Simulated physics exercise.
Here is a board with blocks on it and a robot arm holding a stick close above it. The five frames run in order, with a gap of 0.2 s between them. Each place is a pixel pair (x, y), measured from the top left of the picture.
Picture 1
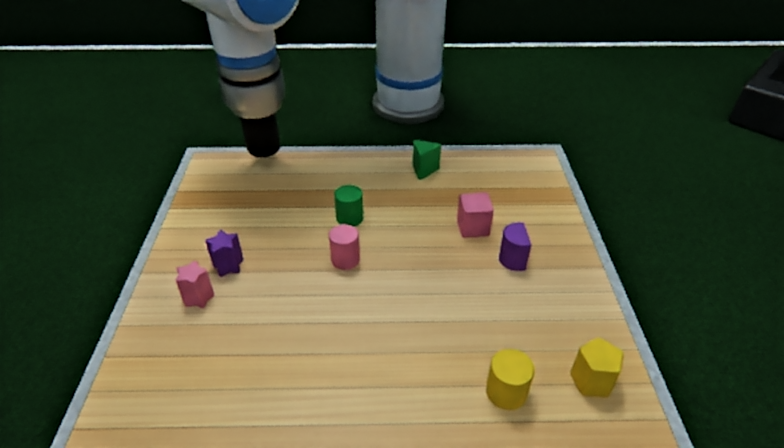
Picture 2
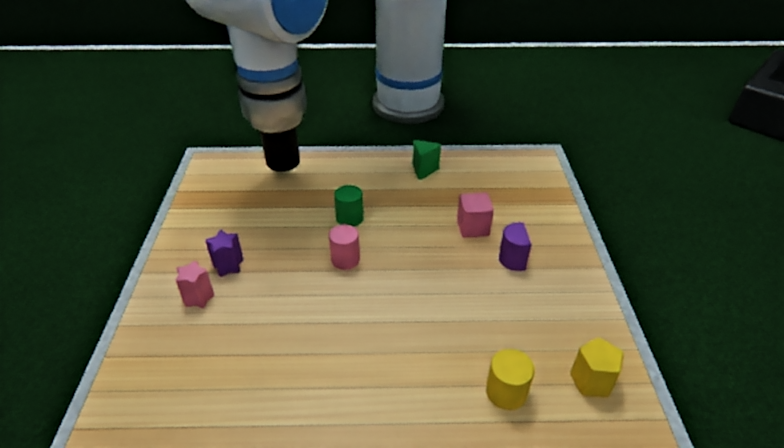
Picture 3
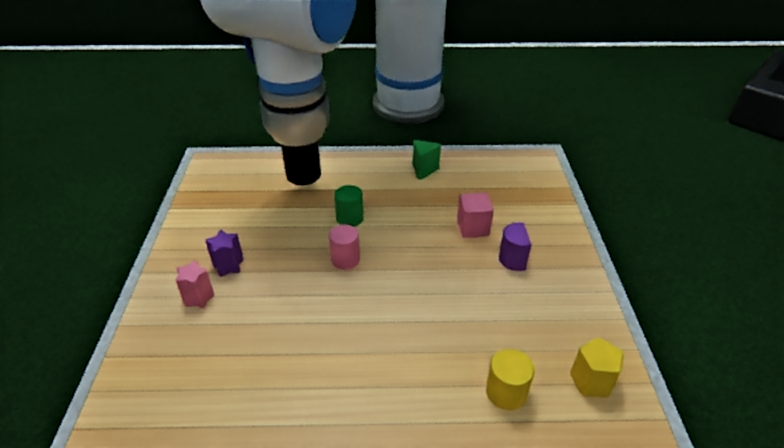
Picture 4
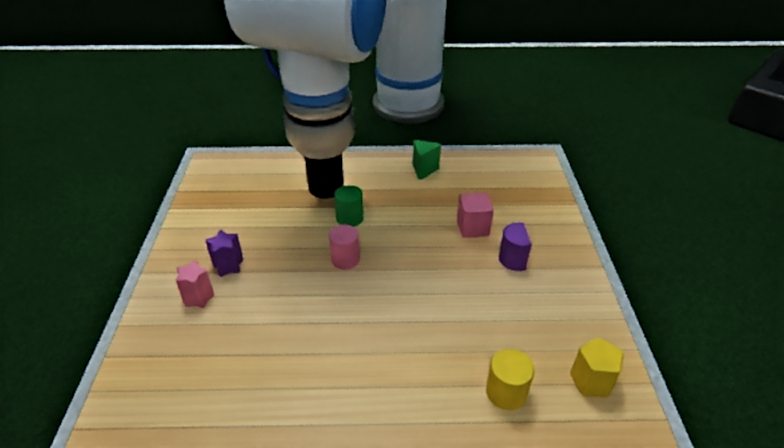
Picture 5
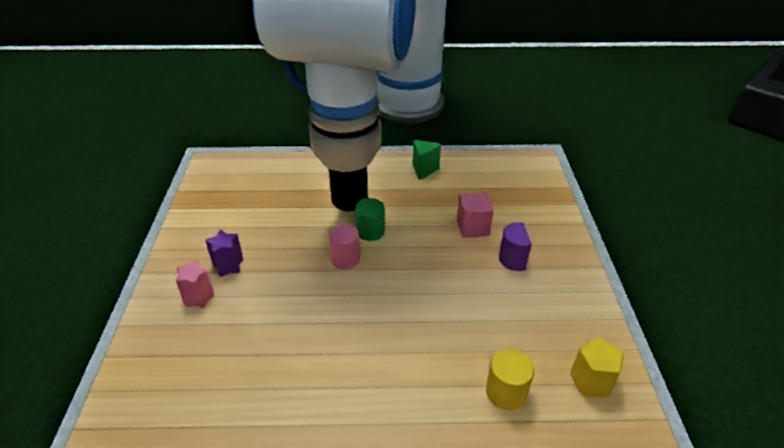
A white and blue robot arm with a black stick tip works over a light wooden board on a dark green surface, seen from a fixed, raised view. Pink and purple stars sit at left, green and pink cylinders near the middle, more green, pink and purple blocks toward the right, and two yellow ones lower right. The stick moves right and toward the viewer, then nudges the green cylinder slightly right.
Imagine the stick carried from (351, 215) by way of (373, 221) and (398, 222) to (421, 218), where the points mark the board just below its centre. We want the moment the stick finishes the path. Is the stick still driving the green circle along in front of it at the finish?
I expect not.
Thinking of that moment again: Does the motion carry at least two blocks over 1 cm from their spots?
In short: No.
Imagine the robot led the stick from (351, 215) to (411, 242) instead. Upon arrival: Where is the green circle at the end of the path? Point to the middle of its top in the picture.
The spot you're after is about (413, 241) in the image.
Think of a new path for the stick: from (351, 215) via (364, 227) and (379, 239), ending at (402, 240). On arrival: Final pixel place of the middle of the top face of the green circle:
Its top middle will sit at (418, 236).
The first path, step by step. Halfway along, stick (386, 207); green circle (393, 218).
At the end, stick (422, 204); green circle (395, 219); pink four-sided block still.
